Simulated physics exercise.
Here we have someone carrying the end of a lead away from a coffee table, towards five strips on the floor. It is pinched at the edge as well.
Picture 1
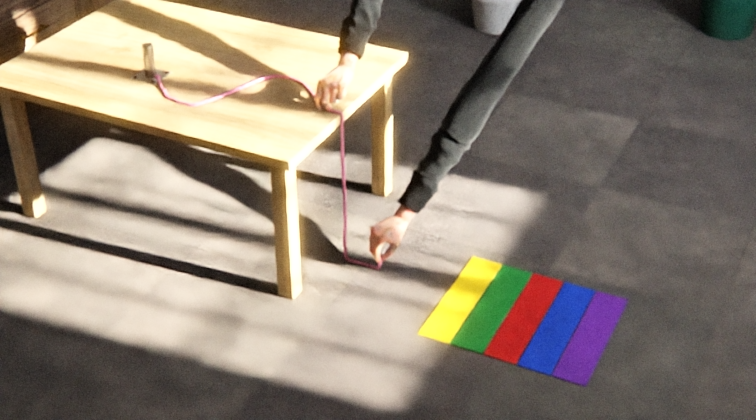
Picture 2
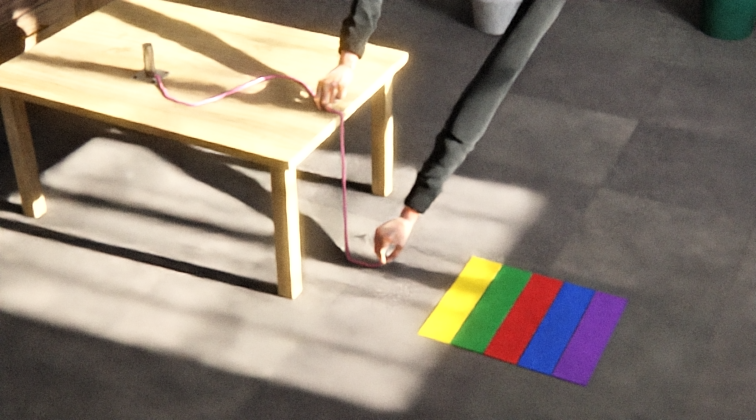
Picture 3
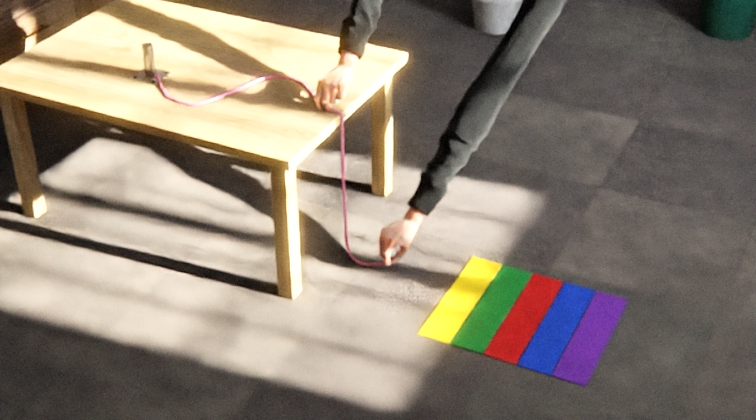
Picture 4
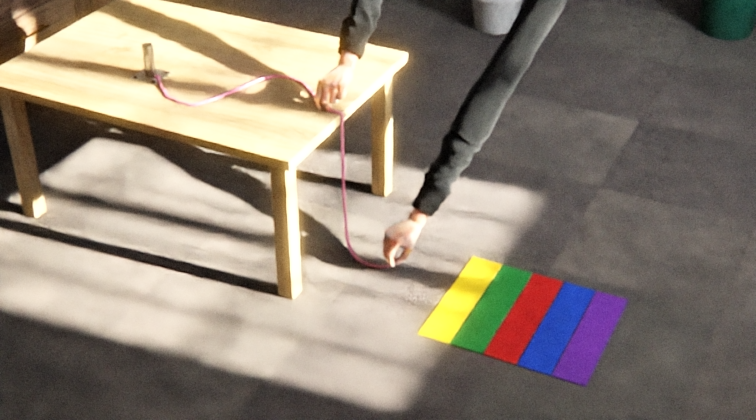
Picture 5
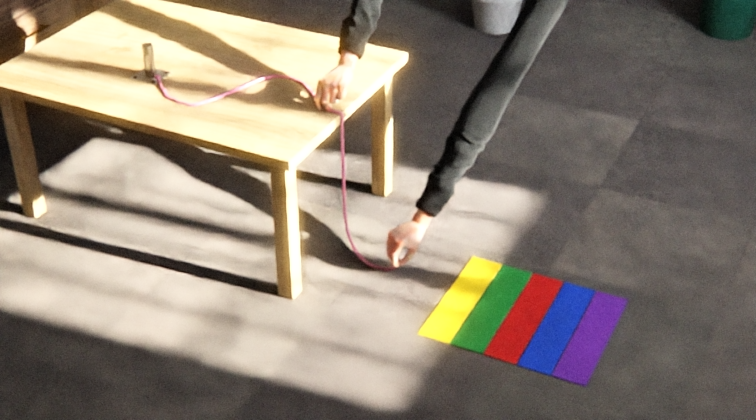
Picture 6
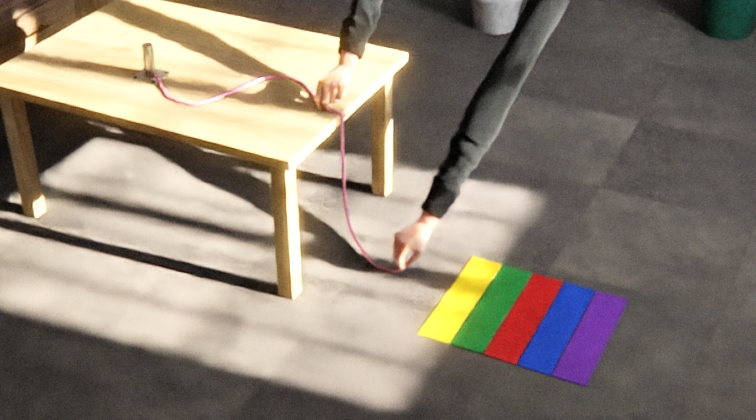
A hand holding the end of a pink cord near the floor moves slightly to the right, towards five coloured strips, while another hand keeps the cord pinched at the edge of a wooden table and stays still.
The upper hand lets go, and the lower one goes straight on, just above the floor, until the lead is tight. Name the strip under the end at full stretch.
Over purple.
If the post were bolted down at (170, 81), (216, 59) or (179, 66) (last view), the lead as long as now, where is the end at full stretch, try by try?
In that order: (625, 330), (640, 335) and (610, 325).
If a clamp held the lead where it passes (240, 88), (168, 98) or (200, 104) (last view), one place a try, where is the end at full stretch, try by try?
In that order: (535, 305), (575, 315) and (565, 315).
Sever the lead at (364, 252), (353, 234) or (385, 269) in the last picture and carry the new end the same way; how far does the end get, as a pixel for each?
The places are (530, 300), (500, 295) and (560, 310).
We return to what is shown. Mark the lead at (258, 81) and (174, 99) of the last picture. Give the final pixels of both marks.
Near (303, 106) and (209, 87).
A little later, end near (534, 303); over red.
Next, end near (574, 315); over blue.
When it is tight, end near (596, 321); over purple. The end stops over the purple strip.
